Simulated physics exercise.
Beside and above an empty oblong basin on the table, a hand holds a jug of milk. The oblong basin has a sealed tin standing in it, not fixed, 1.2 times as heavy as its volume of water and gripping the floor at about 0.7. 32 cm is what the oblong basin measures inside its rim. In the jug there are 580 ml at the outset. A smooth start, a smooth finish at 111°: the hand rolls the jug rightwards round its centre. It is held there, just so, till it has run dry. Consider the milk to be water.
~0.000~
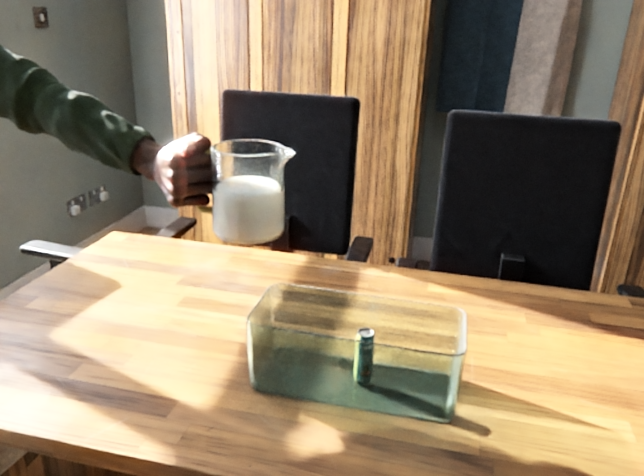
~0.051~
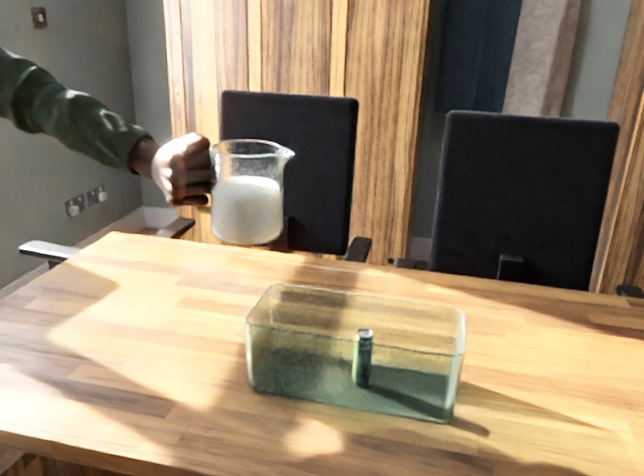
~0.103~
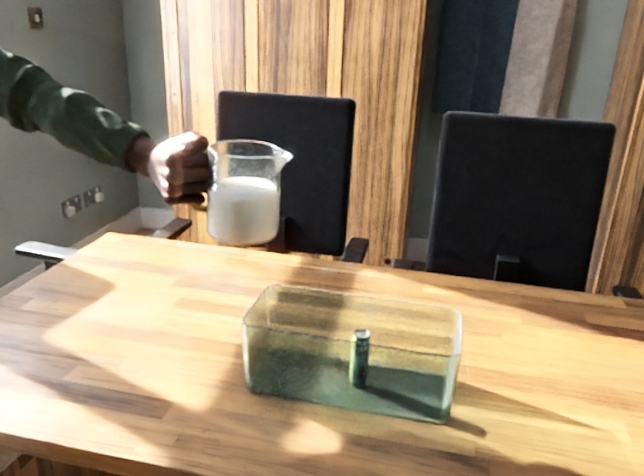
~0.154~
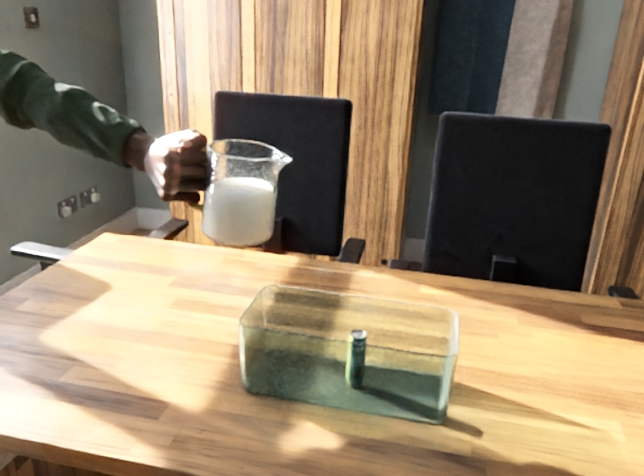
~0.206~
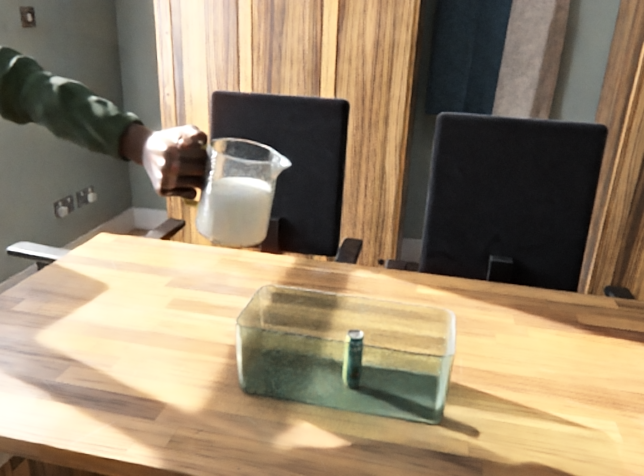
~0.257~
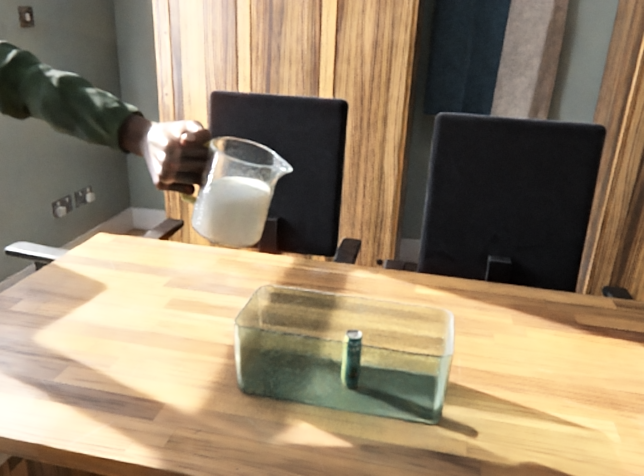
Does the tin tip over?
No, it stays on its base.
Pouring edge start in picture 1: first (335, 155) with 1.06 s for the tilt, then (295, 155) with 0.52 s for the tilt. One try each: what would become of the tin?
Trial 1 - tin tips; trial 2 - tin stays standing.
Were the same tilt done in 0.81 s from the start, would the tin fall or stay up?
In that case the tin stays vertical.
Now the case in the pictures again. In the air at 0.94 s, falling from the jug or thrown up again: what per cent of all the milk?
About 28 % of the total.
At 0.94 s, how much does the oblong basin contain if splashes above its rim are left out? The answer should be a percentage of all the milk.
Near 40 in a hundred.
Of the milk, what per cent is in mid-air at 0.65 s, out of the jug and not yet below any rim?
At that moment, about 7 percent.
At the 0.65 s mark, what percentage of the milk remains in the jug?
Remaining: Near 94 % of the total.
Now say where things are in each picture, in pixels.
In the first frame, it leans 0°; its right rim is at (295, 153); the milk meets the walls at (218, 181) and (282, 187); the oblong basin's rim runs from (259, 302) to (466, 332); the tin's top is at (366, 334).
In the second frame, it leans 1°; its right rim is at (294, 154); the milk meets the walls at (217, 181) and (280, 188).
In the third frame, it leans 3°; its right rim is at (292, 157); the milk meets the walls at (214, 183) and (277, 188).
In the fourth frame, it leans 6°; its right rim is at (291, 160); the milk meets the walls at (211, 183) and (275, 189).
In the fifth frame, it leans 10°; its right rim is at (291, 164); the milk meets the walls at (208, 183) and (272, 189).
In the sixth frame, it leans 15°; its right rim is at (292, 170); the milk meets the walls at (206, 183) and (272, 190).
By 0.65 s the tilt is 75° and 93 per cent is still to pour; the tin stands where it began.
By 0.94 s the tilt is 107° and 32 per cent is still to pour; the tin stands where it began.
By 1.23 s the tilt is 111° and 2 per cent is still to pour; the tin stands 1 cm from where it began.
By 1.56 s the tilt is 111° and 0 per cent is still to pour; the tin stands 1 cm from where it began.
At rest the tin stands 1 cm from where it began.
